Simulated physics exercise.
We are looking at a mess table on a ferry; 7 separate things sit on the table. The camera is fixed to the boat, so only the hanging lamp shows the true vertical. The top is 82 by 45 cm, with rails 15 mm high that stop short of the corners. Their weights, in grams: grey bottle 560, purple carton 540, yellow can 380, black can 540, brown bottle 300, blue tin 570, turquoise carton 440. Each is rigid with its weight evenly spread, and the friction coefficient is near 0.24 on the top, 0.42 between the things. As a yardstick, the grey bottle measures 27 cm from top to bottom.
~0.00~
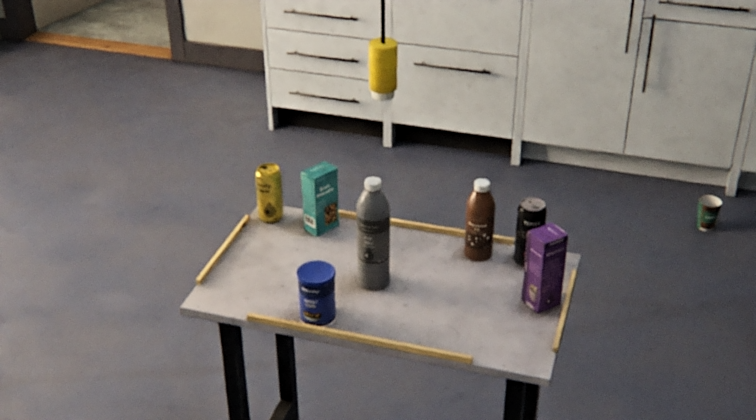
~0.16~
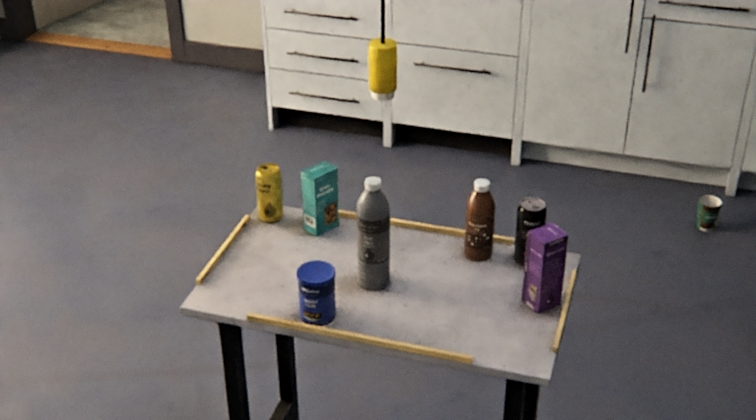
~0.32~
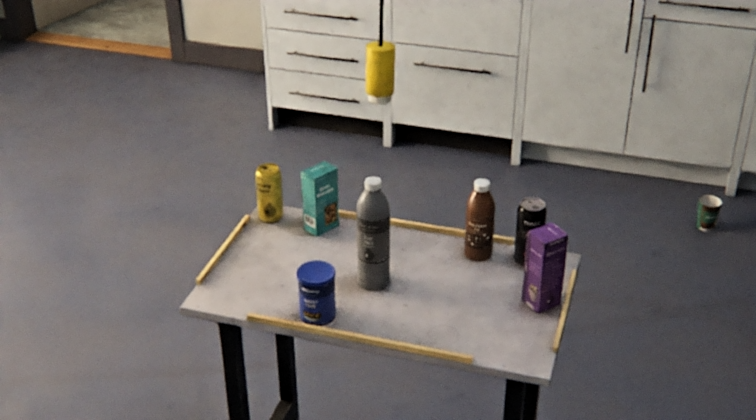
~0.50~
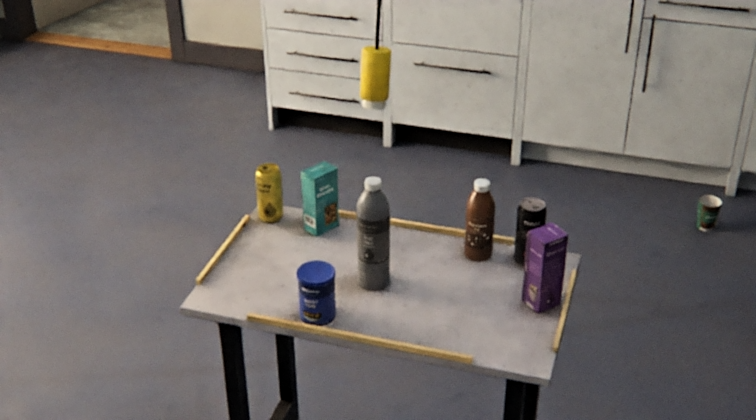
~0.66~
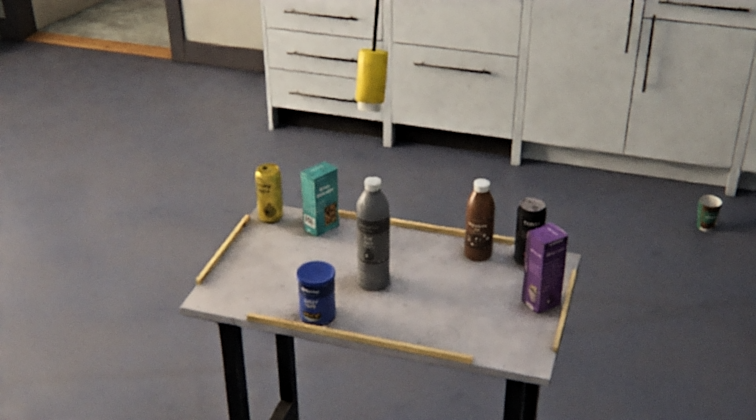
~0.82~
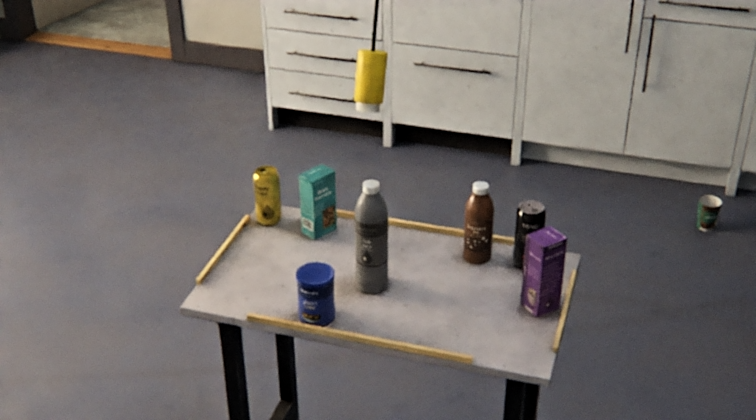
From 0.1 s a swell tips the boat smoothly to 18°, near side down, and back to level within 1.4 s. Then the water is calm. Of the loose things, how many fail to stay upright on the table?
Lost: Zero.
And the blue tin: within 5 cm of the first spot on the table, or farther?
The blue tin holds its spot.
Around 1.02 s, boat heeled 14°, near side down; purple carton shifted 6 cm near (540, 283); grey bottle shifted 5 cm near (366, 246); turquoise carton shifted 6 cm.
Around 1.12 s, boat heeled 10°, near side down; purple carton shifted 8 cm near (538, 290); grey bottle shifted 8 cm near (363, 251); turquoise carton shifted 8 cm.
Finally (2.0 s), not toppled but over 5 cm from the start, grey bottle, purple carton, yellow can, black can, brown bottle and turquoise carton; the last one still in place (within 5 cm). In the last view, grey bottle near (360, 257), purple carton near (536, 297).
